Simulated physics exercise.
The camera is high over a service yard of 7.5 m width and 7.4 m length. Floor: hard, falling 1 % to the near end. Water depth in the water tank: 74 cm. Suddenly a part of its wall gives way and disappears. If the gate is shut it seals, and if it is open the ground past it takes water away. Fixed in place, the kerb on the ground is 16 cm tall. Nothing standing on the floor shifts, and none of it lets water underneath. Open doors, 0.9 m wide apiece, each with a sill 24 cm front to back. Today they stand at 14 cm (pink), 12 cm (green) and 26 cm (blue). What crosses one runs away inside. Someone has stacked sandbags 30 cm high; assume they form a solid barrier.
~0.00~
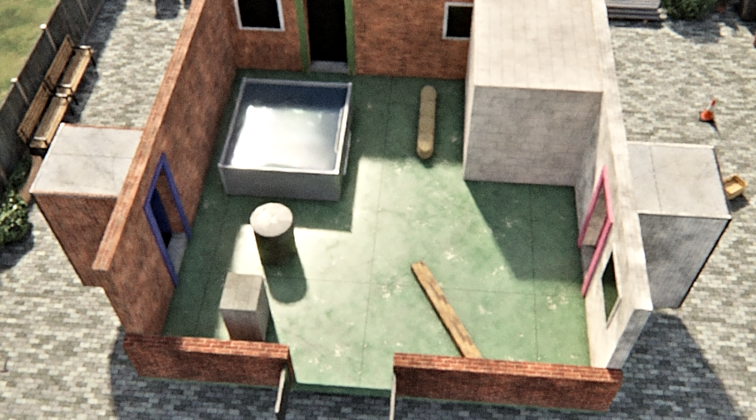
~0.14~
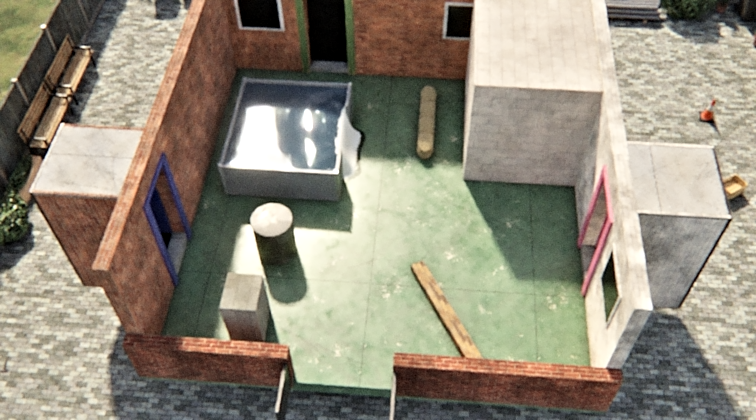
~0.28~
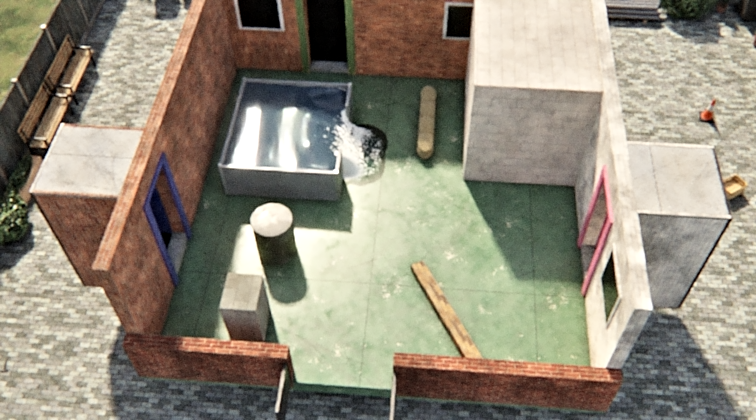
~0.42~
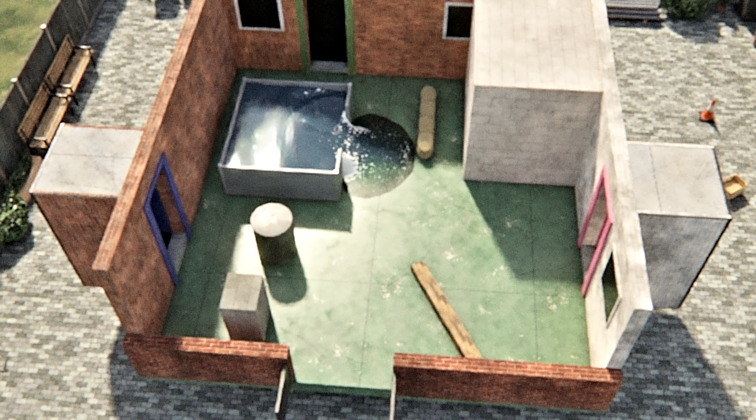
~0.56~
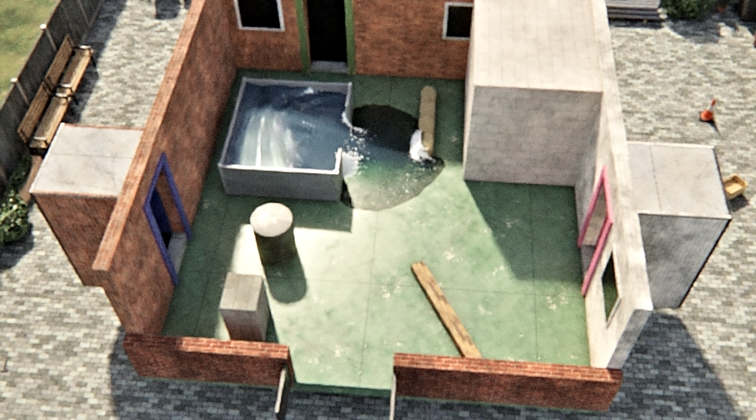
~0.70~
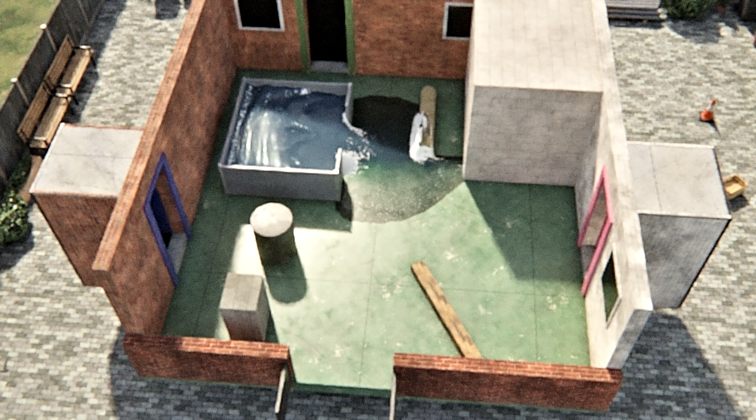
In the video, water in a grey tank inside a brick-walled yard bursts through a gap in the tank's right side, spreads rightward across the green floor in a widening dark patch, and splashes around a low rounded barrier.
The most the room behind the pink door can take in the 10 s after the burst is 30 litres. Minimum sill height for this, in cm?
At least 16 cm or so.
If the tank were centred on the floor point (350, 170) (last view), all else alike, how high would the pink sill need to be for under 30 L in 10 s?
A height near 19 cm.
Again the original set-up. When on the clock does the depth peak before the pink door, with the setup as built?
Some 2.2 s, more or less.
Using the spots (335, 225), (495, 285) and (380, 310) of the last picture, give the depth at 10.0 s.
Some 1, 13 and 4 cm.
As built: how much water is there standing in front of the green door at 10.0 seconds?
Depth: Near 10.5 cm.
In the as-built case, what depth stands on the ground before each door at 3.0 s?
Pink door 20 cm, green door 7 cm, blue door 0 cm.
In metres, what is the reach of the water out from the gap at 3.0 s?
6.8 m.
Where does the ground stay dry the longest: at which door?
Answer: The blue door.
After 1.4 s water covers 25 % of the floor, deepest (48 cm) near (412, 147); it has not reached the pink door.
After 3.0 s water covers 50 % of the floor, deepest (41 cm) near (587, 390); 20 cm at the pink door, 26 litres in over its 14 cm sill.
After 10.0 s water covers 90 % of the floor, deepest (18 cm) near (552, 189); 12 cm at the pink door, 48 litres in over its 14 cm sill.
At the pink door as built, the water arrived by 1.8 s and peaked near 23 cm at 2.2 s.
With a sill of 14 cm, 48 litres would have come in within the 10 s; with 18.5 cm, 11 litres. So under 30 litres takes about 16 cm.
